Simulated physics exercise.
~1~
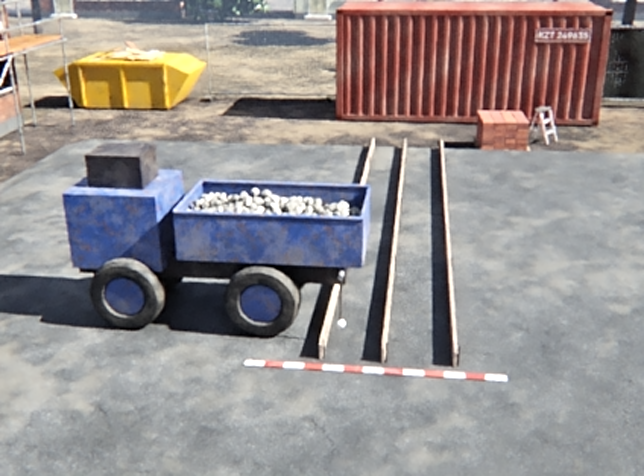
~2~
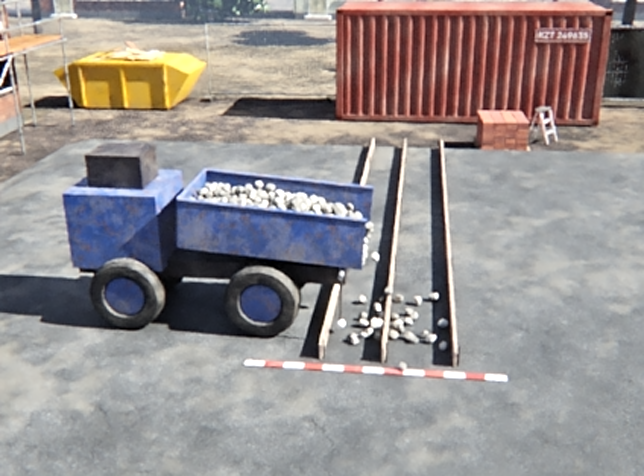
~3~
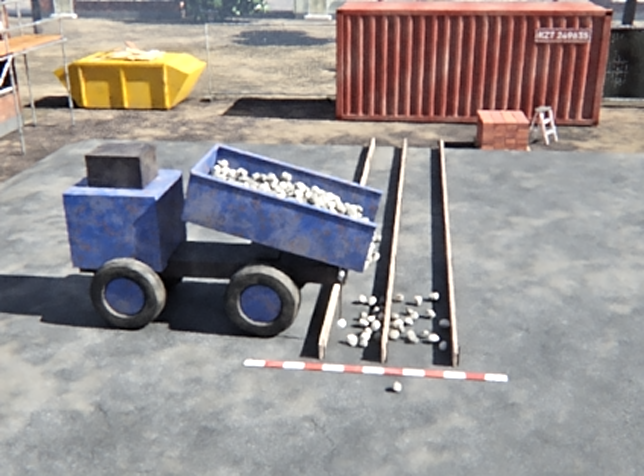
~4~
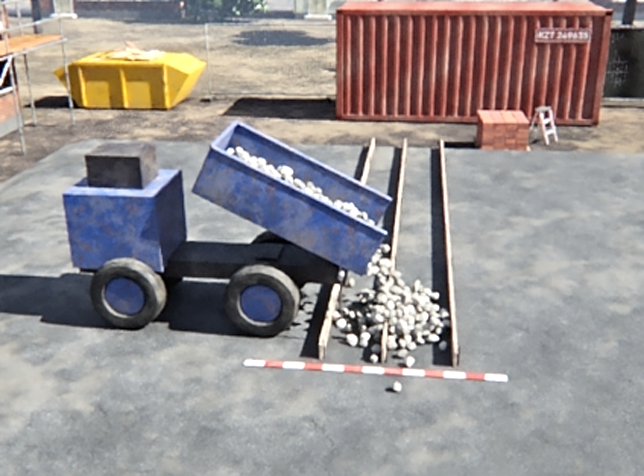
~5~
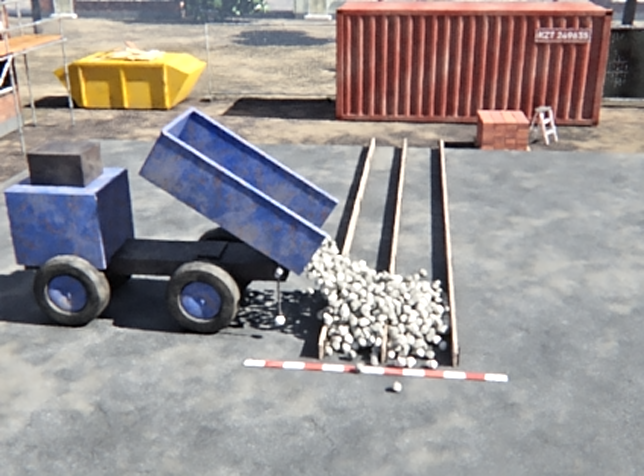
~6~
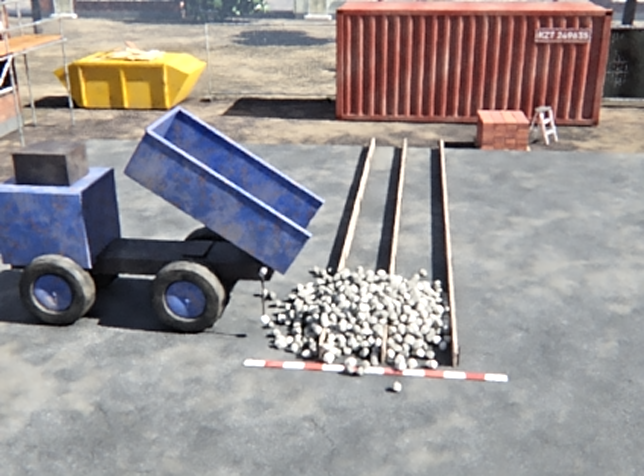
The video shows a blue truck tilting its stone-filled bed, spilling pale stones to the right among three planks on the ground, then moving left as the bed empties, leaving a broad heap across the planks beside a red and white striped bar, the bed still raised.
